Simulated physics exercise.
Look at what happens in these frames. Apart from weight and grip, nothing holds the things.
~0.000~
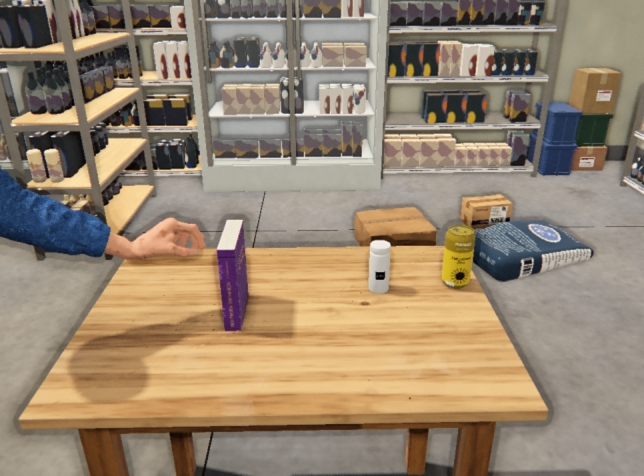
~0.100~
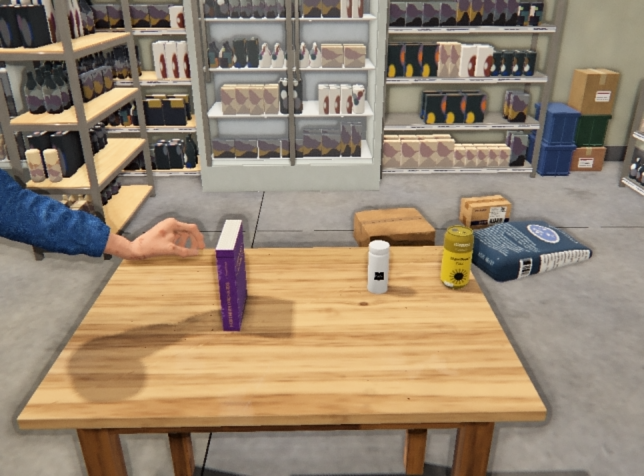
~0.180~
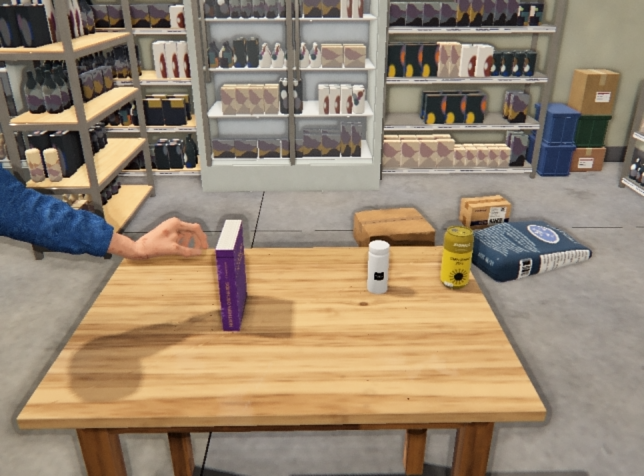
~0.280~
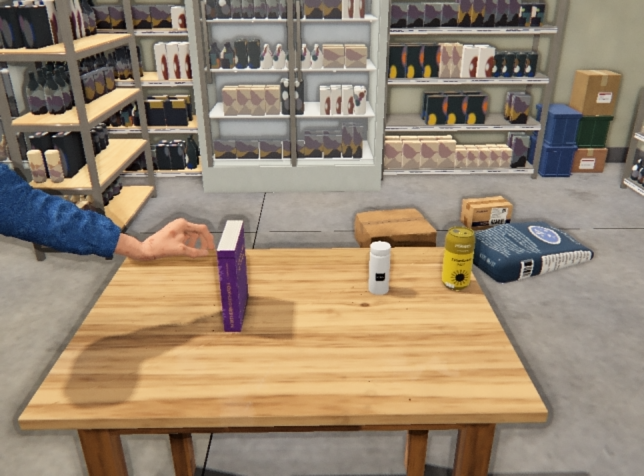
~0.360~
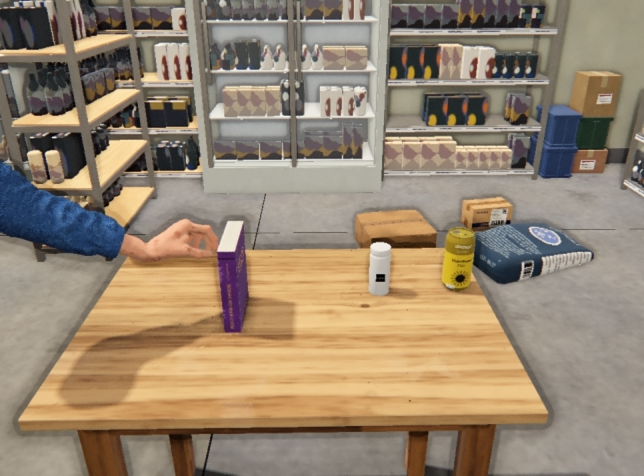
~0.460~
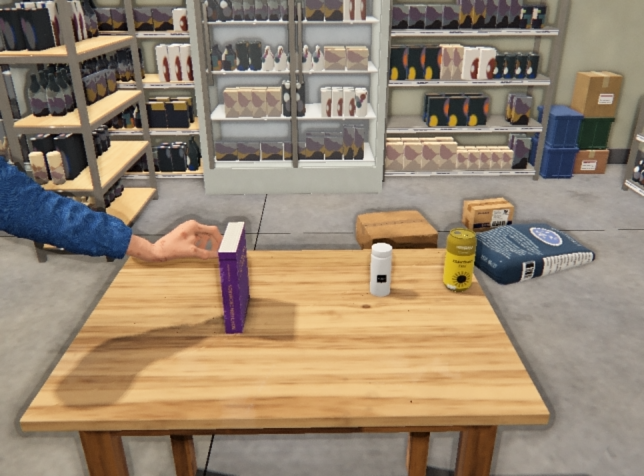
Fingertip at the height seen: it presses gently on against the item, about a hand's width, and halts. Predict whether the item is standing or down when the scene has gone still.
Down.
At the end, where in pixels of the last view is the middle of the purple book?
Looks like it settles somewhere around (296, 307).
After 1.06 s, purple book tipped 39° from how it was near (265, 281).
After 1.26 s, purple book on its side near (294, 300).
At rest (2.2 s), tipped over on the table, purple book. Seen from the same camera at the end, purple book near (296, 307).
